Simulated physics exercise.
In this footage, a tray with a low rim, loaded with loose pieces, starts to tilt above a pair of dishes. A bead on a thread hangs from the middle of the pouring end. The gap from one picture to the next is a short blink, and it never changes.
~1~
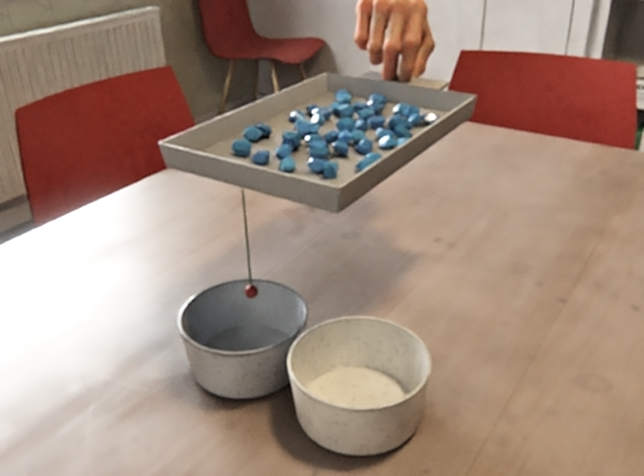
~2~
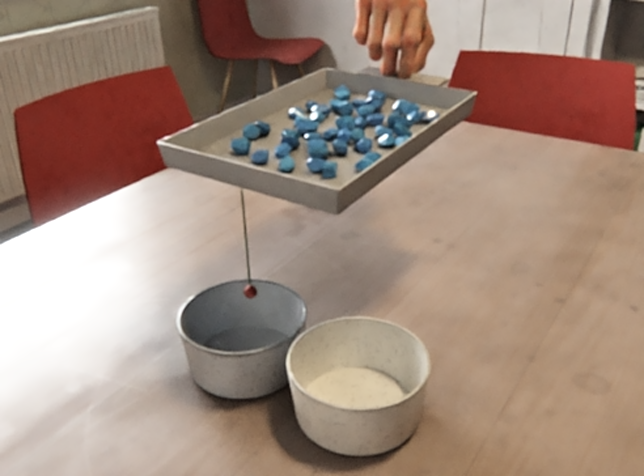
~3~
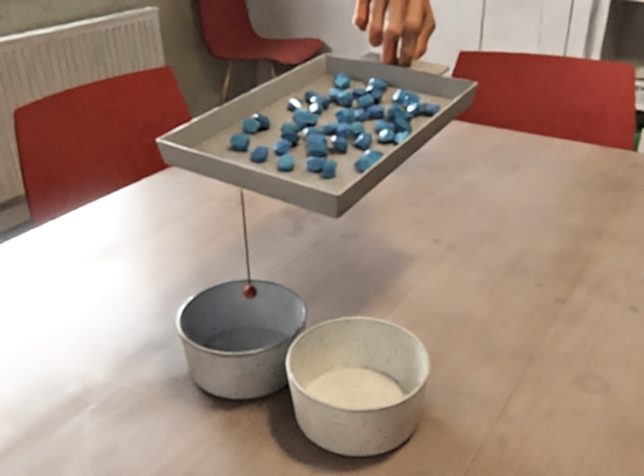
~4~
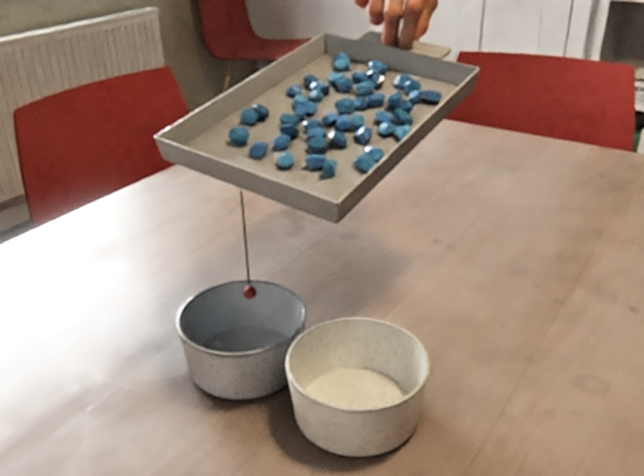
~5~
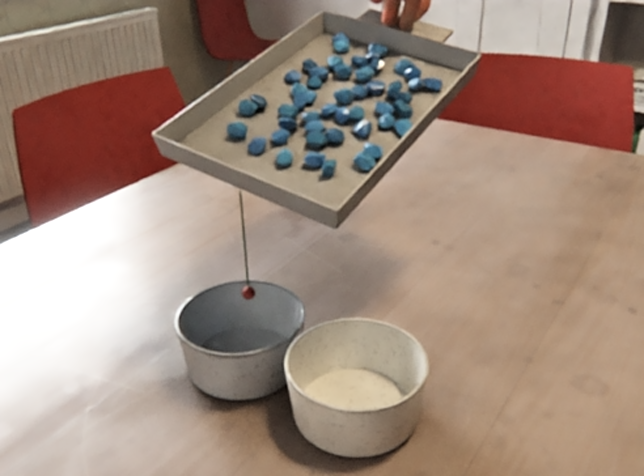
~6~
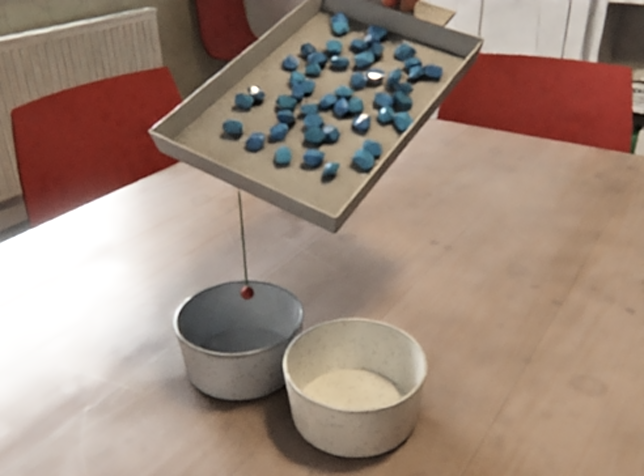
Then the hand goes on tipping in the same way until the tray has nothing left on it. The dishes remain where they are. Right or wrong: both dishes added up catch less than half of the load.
Wrong, they catch more than half.
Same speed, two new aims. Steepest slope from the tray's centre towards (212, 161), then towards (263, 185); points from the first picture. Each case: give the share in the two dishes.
In turn some 10 and 30 per cent.
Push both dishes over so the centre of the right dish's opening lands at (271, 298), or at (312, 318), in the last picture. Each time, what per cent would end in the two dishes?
Roughly 0% first, roughly 70% second.
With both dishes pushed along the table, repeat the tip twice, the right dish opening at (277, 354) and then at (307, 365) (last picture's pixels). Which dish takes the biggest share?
In the first try it's the one on the right, and in the second it's the one on the right.
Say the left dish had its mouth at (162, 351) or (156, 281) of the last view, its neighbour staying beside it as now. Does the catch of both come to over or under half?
First try: A minority; second try: A minority.
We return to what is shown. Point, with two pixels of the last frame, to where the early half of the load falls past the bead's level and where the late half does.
Initially about (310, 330); subsequently about (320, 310).
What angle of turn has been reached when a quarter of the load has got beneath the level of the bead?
Angle reached: About 90°.
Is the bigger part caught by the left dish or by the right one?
Winner: The right side.
Soon, tray tipped steeply; all on the tray.
A while on, tray tipped past a quarter turn; about half on the tray; about a third in the right dish; a small part outside both; a small part in the air.
Towards the end, tray tipped past a quarter turn; most in the right dish; a small part in the left dish; a small part outside both.
Finally, tray tipped past a quarter turn; most in the right dish; a small part in the left dish; a small part outside both.
